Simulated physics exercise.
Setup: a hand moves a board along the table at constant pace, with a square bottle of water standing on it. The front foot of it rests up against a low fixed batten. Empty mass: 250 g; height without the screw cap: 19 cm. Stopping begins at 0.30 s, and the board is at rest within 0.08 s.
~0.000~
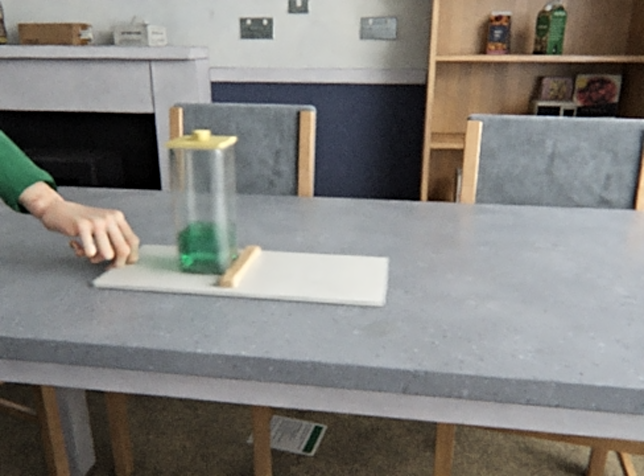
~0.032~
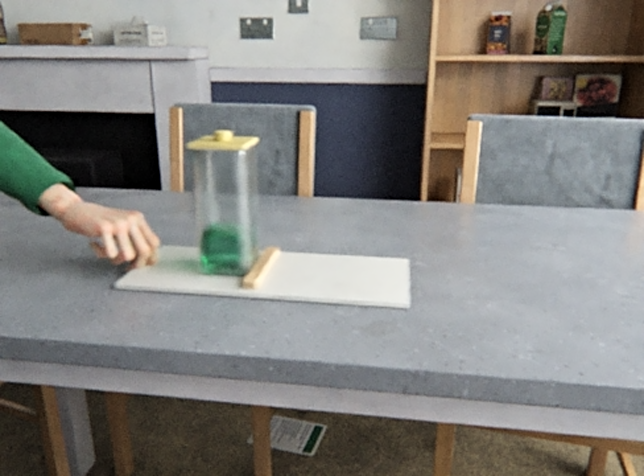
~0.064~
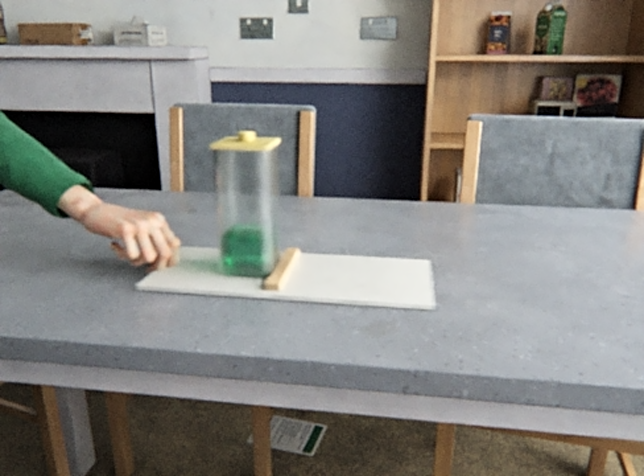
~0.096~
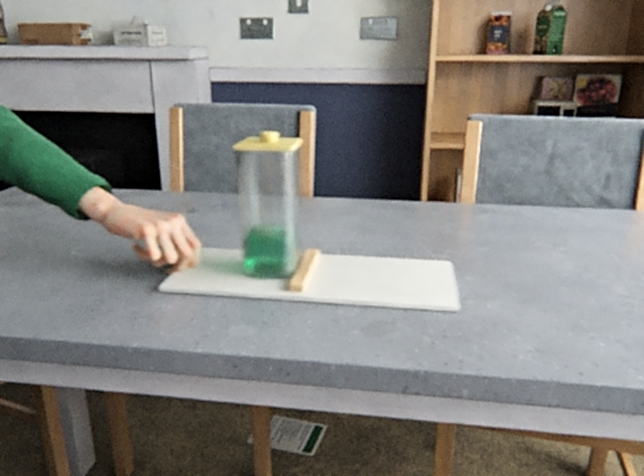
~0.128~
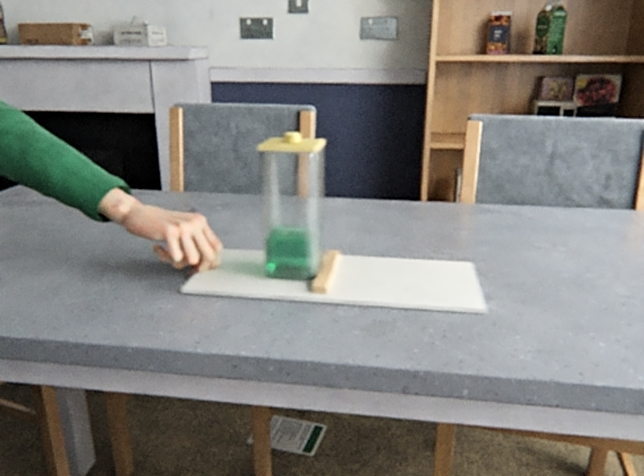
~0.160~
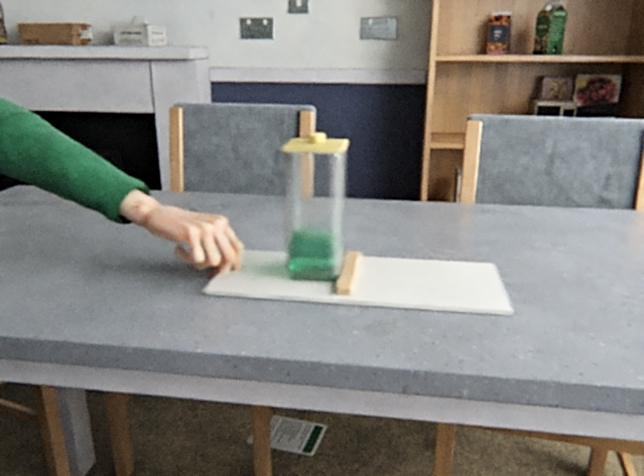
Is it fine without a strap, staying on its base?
No, it tips over.
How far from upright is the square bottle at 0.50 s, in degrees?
About 32 degrees.
Then, 0.38 s in, the board moves at 0.00 m/s; the square bottle leans 9°.
Then, 0.50 s in, the square bottle leans 32°.
Then, 0.66 s in, the square bottle lies on its side.
Then, 0.88 s in, the square bottle lies on its side.
Finally, the square bottle lies on its side.
